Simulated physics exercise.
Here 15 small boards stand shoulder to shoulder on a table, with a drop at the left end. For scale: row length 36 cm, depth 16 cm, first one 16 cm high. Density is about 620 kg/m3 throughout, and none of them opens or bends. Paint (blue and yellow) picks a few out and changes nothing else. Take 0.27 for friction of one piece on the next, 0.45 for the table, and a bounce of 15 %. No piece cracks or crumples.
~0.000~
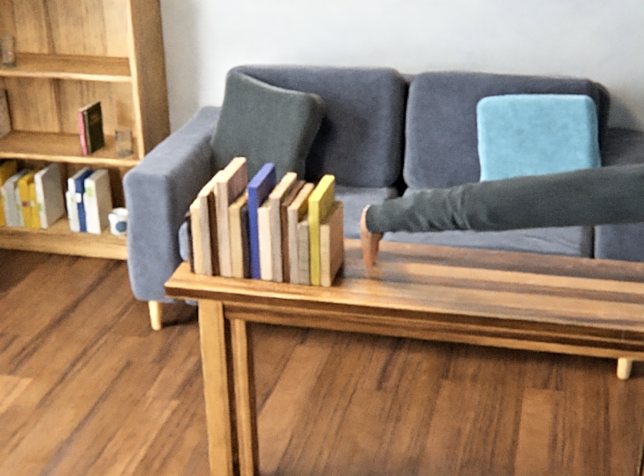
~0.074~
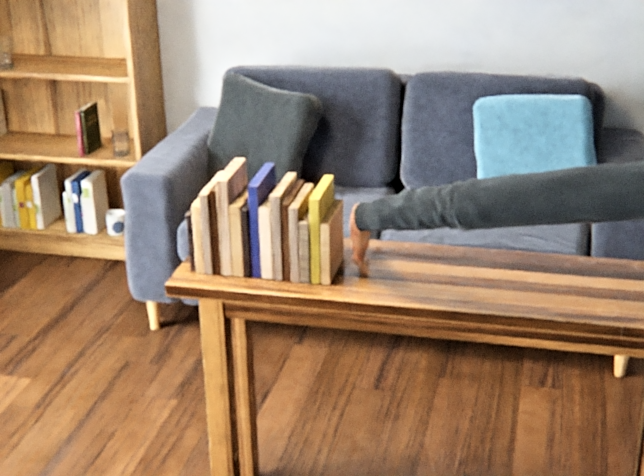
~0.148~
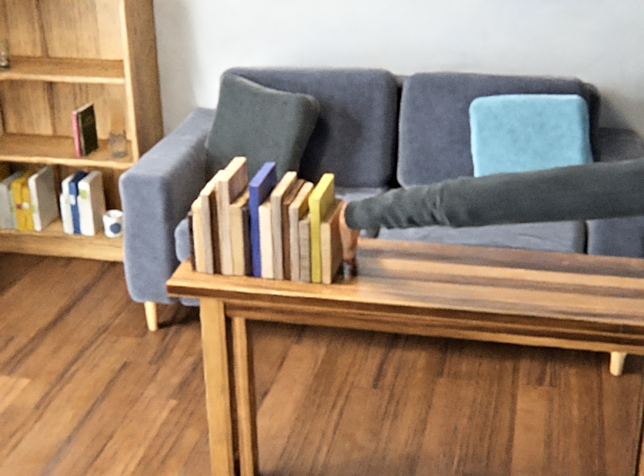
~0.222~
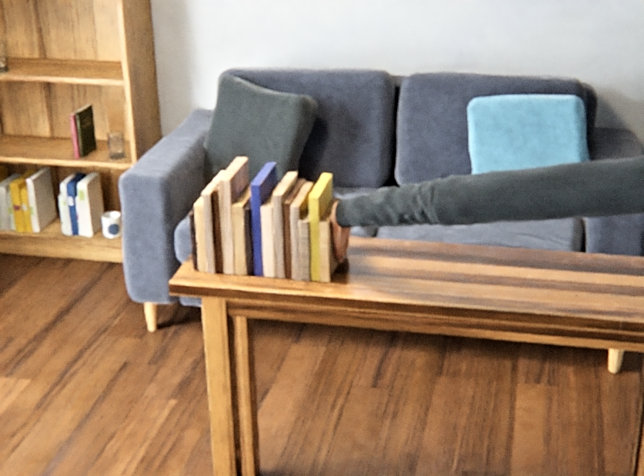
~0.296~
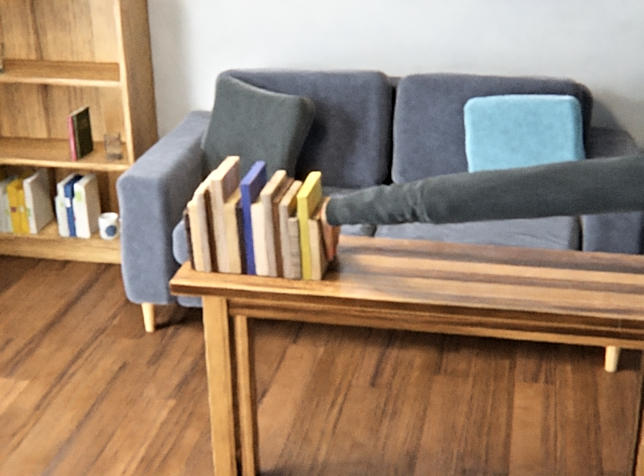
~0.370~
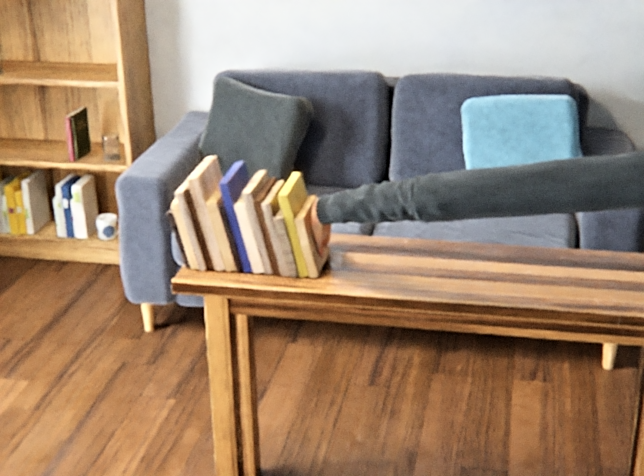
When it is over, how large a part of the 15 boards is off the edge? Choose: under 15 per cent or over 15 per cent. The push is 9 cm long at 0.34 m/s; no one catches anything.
Over 15 per cent of them.
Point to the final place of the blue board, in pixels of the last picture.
Around (196, 235).
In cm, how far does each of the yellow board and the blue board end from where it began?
Yellow 10, blue 20.
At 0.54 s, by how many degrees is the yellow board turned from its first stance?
About 40°.
By 0.54 s, none of the 15 boards off the edge, 15 disturbed; blue board tilted 42°; yellow board tilted 42°.
By 0.82 s, 5 of the 15 boards off the edge; blue board tilted 51°; yellow board tilted 45°.
When it is over (1.3 s), 6 of the 15 boards off the edge; blue board tilted 70°; yellow board tilted 45°. That is 40 per cent. In pixels of the last frame, middles, blue board near (196, 235), yellow board near (287, 232).
